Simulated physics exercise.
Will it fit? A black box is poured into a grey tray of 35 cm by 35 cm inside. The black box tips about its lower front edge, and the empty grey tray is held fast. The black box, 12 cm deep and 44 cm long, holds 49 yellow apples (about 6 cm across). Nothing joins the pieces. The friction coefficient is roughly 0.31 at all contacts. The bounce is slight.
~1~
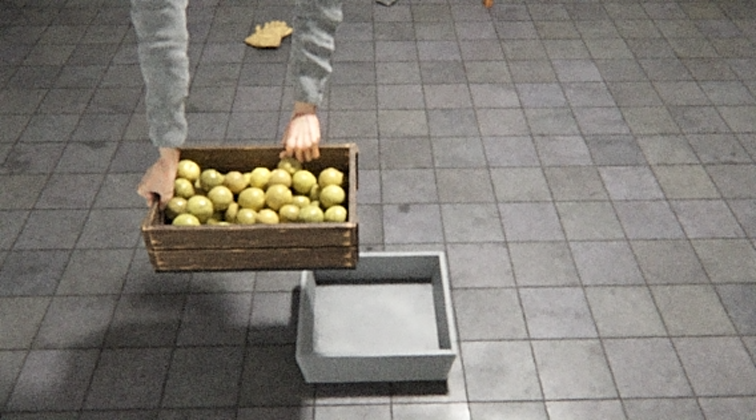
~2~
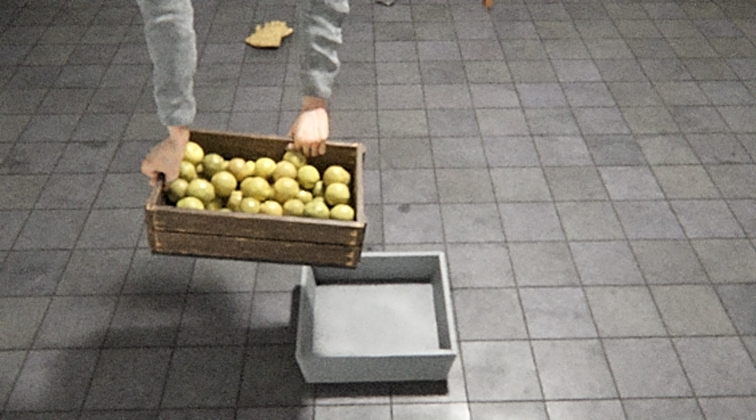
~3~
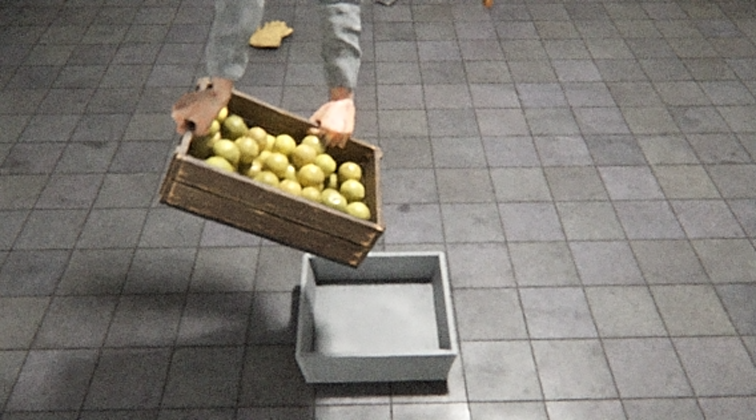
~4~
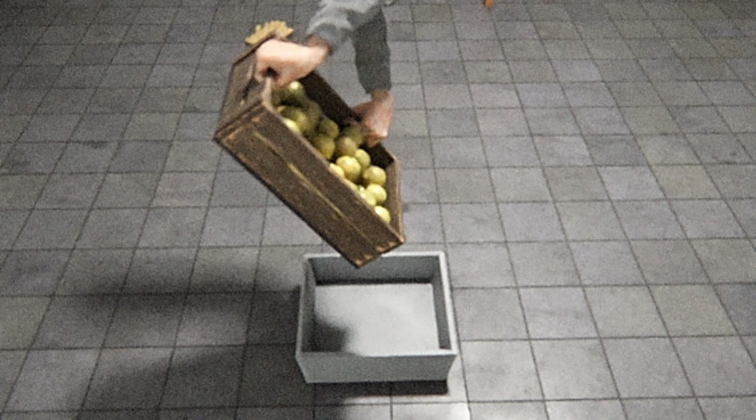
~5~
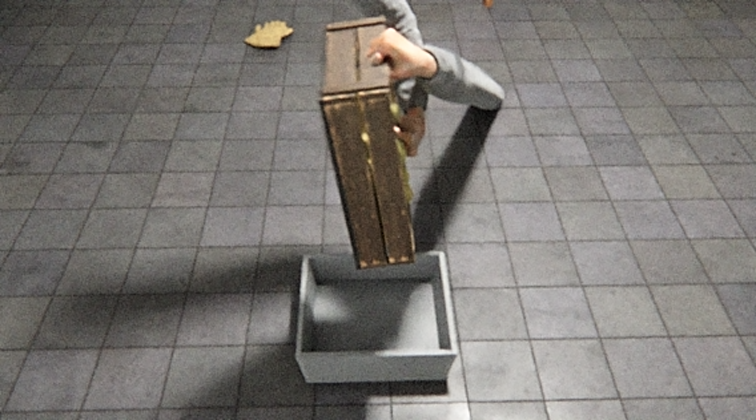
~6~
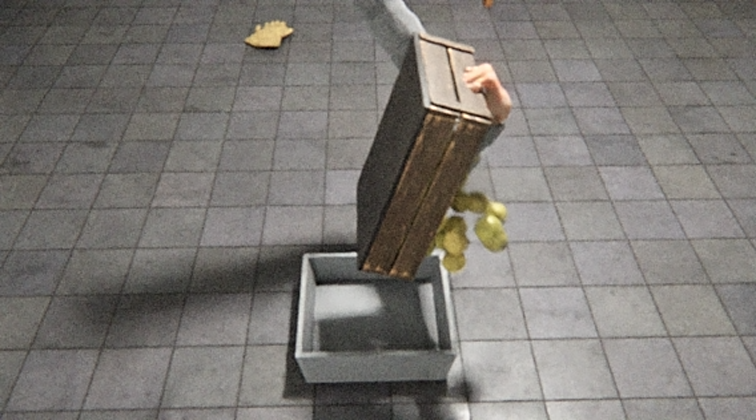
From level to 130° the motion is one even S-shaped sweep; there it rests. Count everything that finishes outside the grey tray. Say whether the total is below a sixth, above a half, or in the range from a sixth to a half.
Outside the container: The larger share.
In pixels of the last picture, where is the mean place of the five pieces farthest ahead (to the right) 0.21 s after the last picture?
I'd put them at about (582, 314).
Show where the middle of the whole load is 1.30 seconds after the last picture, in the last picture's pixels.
Look near pixel (571, 298).
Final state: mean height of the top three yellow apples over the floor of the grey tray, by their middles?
It reaches close to 3 cm.
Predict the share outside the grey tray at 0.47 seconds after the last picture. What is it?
I'd put it near 80 in a hundred by then.
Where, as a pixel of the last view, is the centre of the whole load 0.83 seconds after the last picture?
Somewhere around (556, 301) in pixels.
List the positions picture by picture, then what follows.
In the first frame (each is followed by its nearest rim corner in this view), black box, (149, 228); grey tray, (301, 355); 0° from level; none out.
Black box, (154, 207); 8° from level, in the second frame.
Black box, (185, 157); 27° from level, in the third frame.
Black box, (269, 106); 53° from level, in the fourth frame.
Black box, (390, 95); 82° from level, in the fifth frame.
Black box, (488, 127); grey tray, (301, 355); 107° from level; 16 out, the lowest apple at (454, 261), in the sixth frame.
Then, 0.21 s after the last picture, tilt 128°; 4 still in the black box, 15 outside the grey tray and 30 in the air.
Then, 0.47 s after the last picture, tilt 130°; 8 in the grey tray, 39 outside the grey tray and 2 in the air.
Then, 0.83 s after the last picture, tilt 130°; 8 in the grey tray and 41 outside the grey tray.
Outcome (1.30 s after the last picture), 8 in the grey tray and 41 outside the grey tray. Asked share, 41 of 49, 84 per cent.
